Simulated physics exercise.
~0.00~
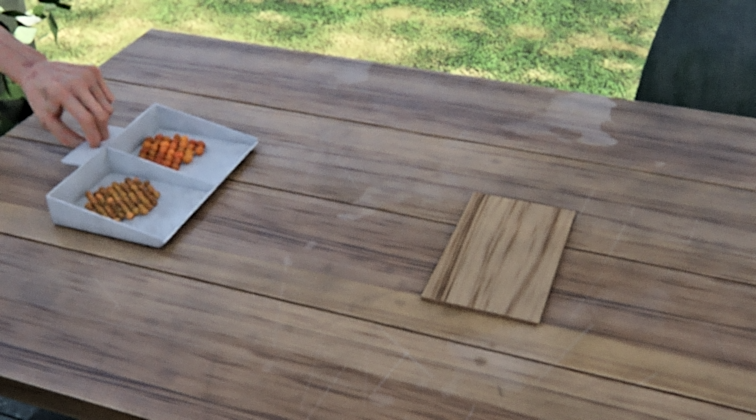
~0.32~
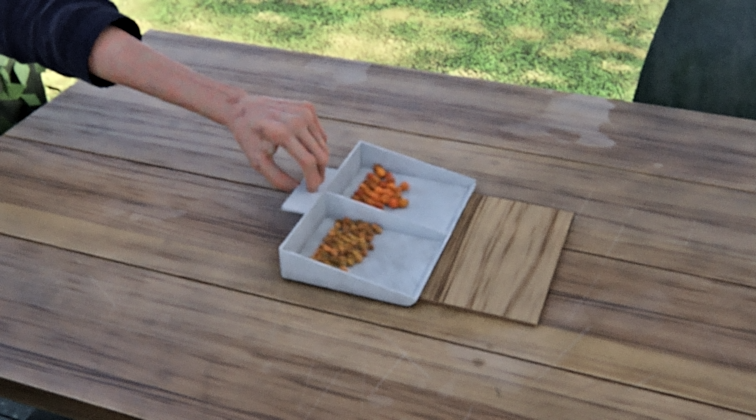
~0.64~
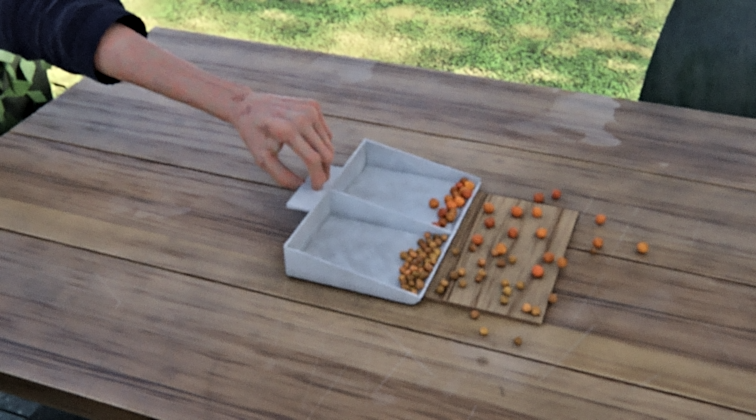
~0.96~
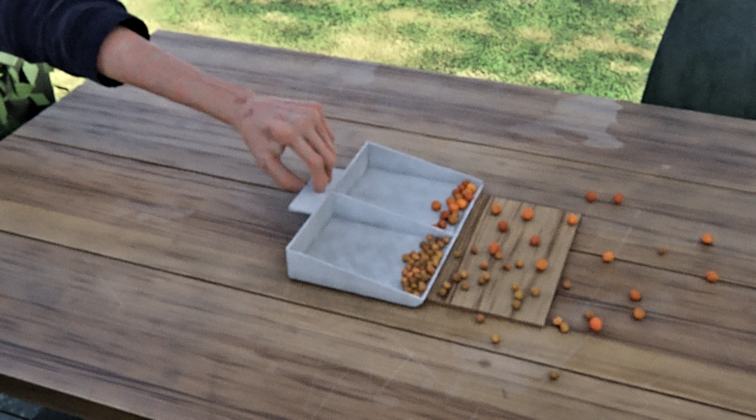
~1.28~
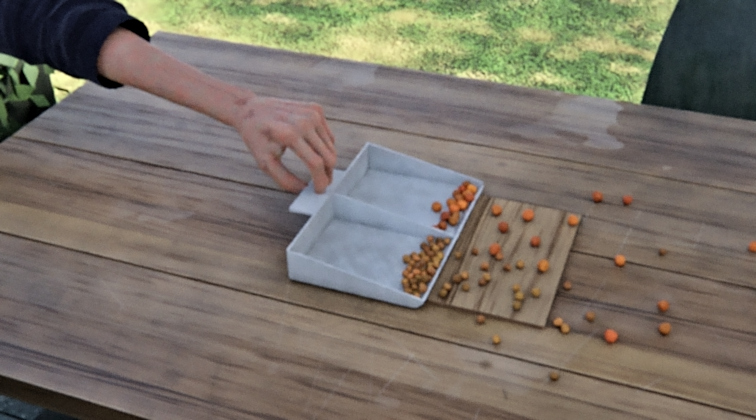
Small orange and brown balls spilled over the front rim of a divided white tray after a hand pushed it rightward along a wooden table into a flat board, and they scattered across the board and tabletop while the rest stayed bunched inside the stopped tray.
